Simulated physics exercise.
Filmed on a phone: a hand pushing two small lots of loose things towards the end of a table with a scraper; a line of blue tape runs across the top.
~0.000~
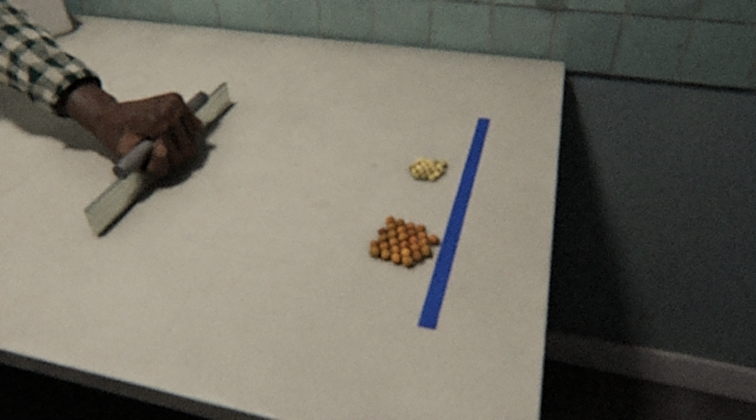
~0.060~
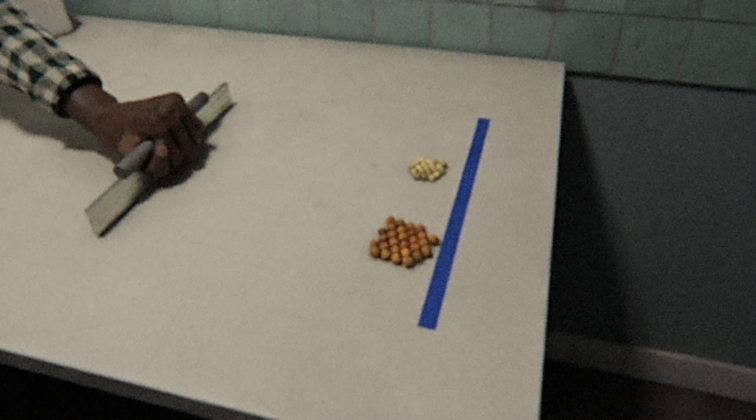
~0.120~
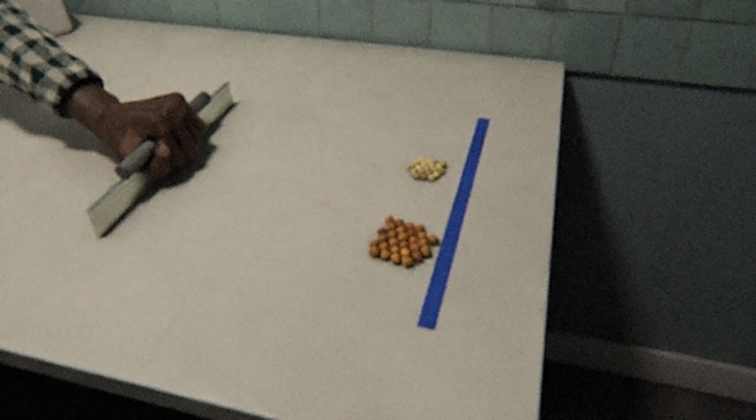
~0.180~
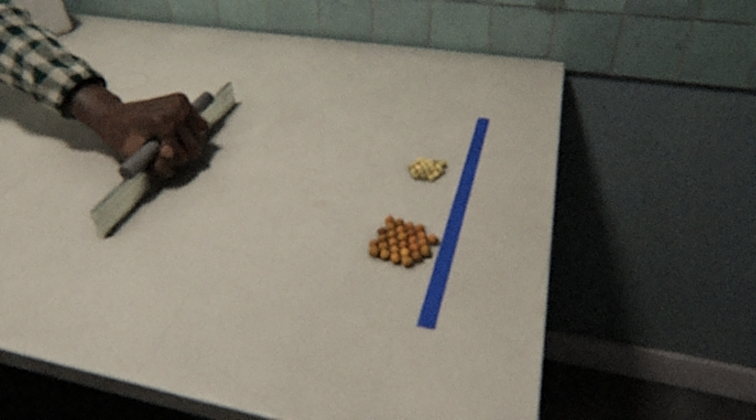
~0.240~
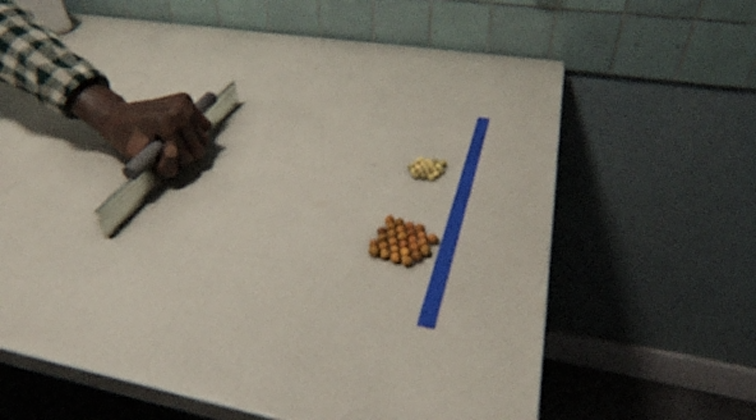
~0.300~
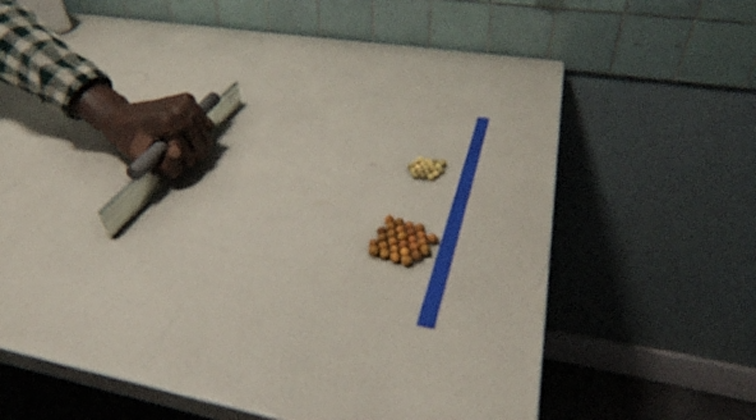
On a pale table, a hand barely moves a scraper right towards two small piles.
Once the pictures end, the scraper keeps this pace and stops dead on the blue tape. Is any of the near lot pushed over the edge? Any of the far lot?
My prediction: The near lot will never leave the surface. The far lot will never leave the surface.
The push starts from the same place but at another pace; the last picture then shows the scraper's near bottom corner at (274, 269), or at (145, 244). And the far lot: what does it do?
Going in order, it sheds some bits below and then it doesn't fall at all.
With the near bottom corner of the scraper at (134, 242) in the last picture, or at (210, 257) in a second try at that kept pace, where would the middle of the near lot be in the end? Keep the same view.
In the first try it comes to rest at (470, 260), and in the second at (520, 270).
Around 2.43 s, scraper still moving, near (318, 157); near lot all on the table, its front near (432, 239); far lot all on the table, its front near (441, 170).
Around 4.58 s, scraper stopped at the blue tape; near lot all on the table, its front near (496, 264); far lot all on the table, its front near (500, 184).
Finally (5.1 s), scraper stopped at the blue tape; near lot all on the table, its front near (496, 264); far lot all on the table, its front near (501, 185).
